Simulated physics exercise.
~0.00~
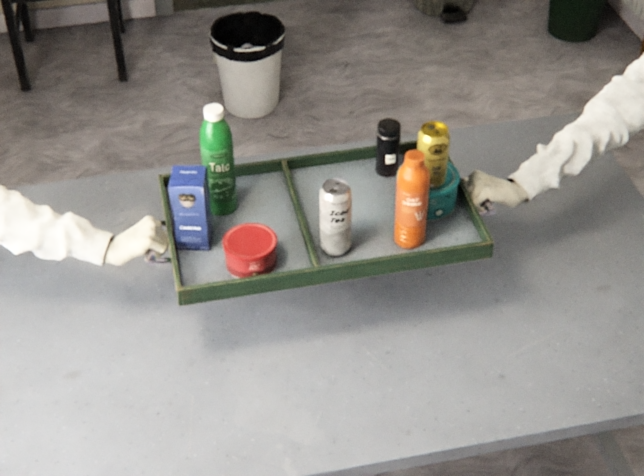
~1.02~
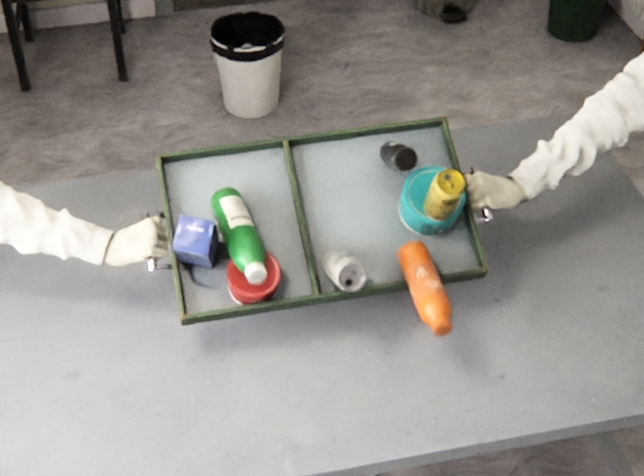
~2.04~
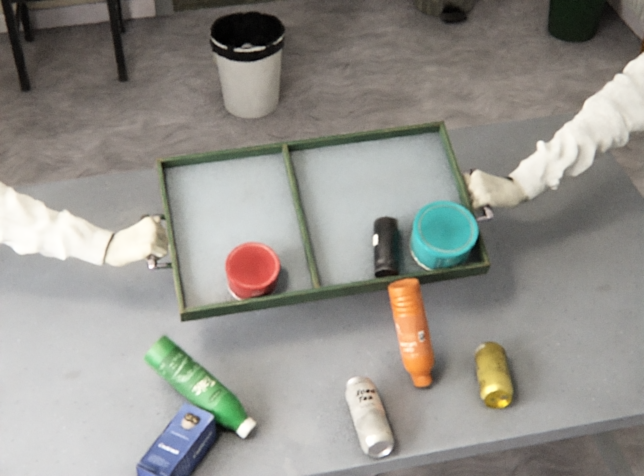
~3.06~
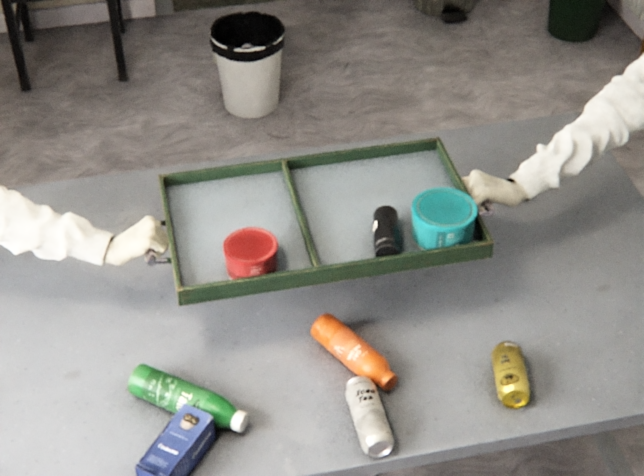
The footage shows two gloved hands tipping a green-rimmed tray toward the viewer, sending a blue carton, two bottles and two cans onto the table, then levelling it with the red tub, a shifted turquoise tub and a toppled black shaker still aboard.
